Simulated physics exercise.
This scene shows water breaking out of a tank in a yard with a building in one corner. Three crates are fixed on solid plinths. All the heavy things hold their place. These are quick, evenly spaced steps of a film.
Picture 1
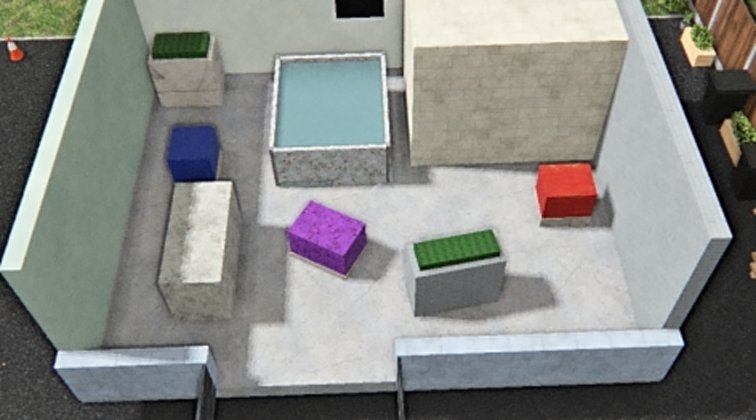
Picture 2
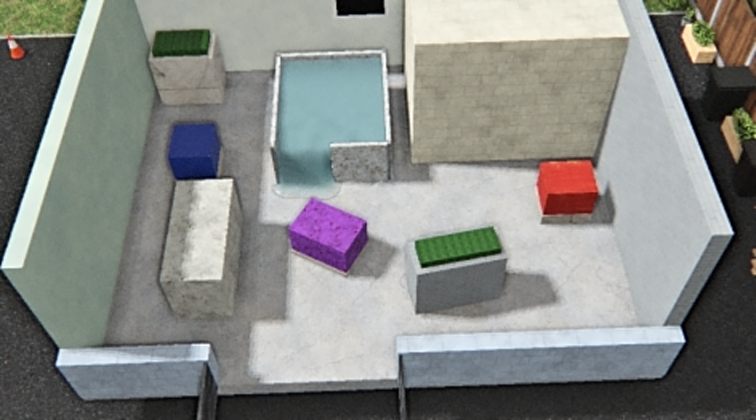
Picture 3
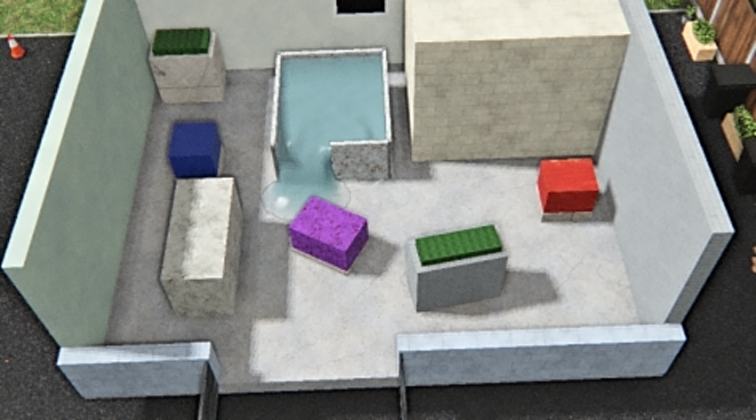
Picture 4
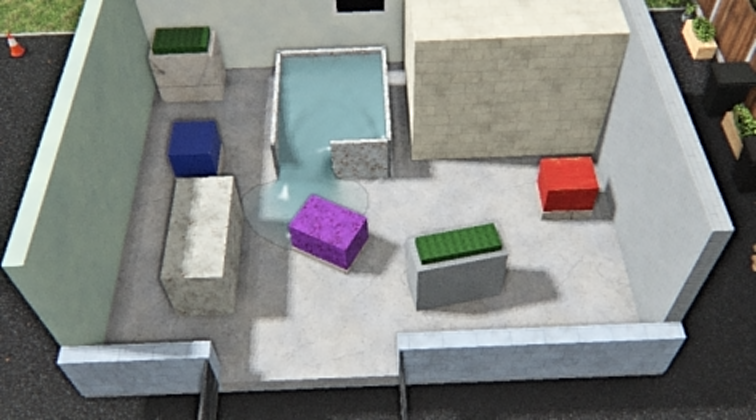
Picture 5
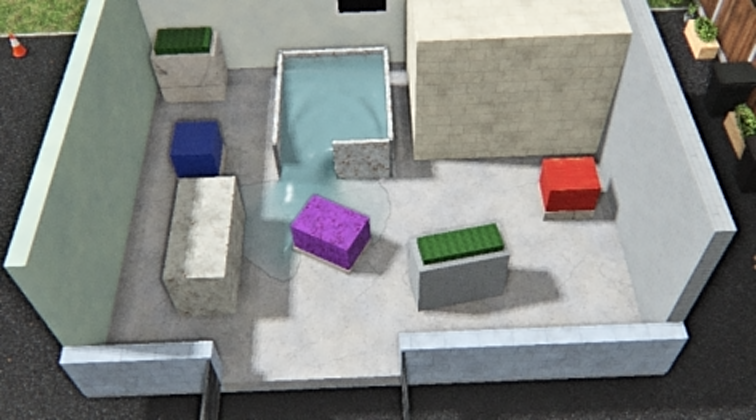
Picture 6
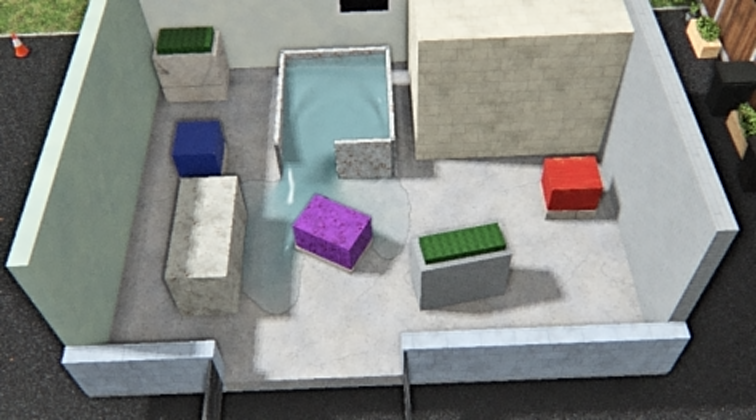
Water poured out through a gap in the front left of a stone tank in a walled yard, then spread across the pale ground and around both sides of a purple block.
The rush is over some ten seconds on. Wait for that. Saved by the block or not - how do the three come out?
Outcome: Red crate: Untouched. Purple crate: Touched. Blue crate: Untouched.
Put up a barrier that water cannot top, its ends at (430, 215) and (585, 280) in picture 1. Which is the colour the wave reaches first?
Looks like the purple one.
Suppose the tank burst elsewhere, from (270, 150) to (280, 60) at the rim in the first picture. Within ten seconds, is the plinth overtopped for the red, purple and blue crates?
Then the red crate is untouched, the purple crate gets flooded and the blue crate gets flooded.
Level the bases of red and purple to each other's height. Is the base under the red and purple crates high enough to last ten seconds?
Result - red: Hit; purple: Hit.
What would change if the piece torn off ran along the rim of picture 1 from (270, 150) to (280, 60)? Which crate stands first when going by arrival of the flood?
The crate marked blue.
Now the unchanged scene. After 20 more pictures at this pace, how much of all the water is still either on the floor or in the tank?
I reckon around 80 in a hundred.
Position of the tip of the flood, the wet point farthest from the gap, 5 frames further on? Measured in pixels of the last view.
Point: (167, 368) in the last picture's pixels.
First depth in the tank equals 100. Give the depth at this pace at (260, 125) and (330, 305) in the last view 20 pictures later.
Estimate, in order: 0 and 2 percent.
A moment on, water covers 25 % of the floor; the red crate not reached, the purple crate water round its plinth, the blue crate water round its plinth.
Next, water covers 40 % of the floor; the red crate water round its plinth, the purple crate water round its plinth, the blue crate water round its plinth.
Then, water covers 60 % of the floor; the red crate water round its plinth, the purple crate water round its plinth, the blue crate water round its plinth.
Later, water covers 80 % of the floor; the red crate water round its plinth, the purple crate water round its plinth, the blue crate water round its plinth.
In the end, water covers 95 % of the floor; the red crate stayed above the water, the purple crate was topped, the blue crate stayed above the water.
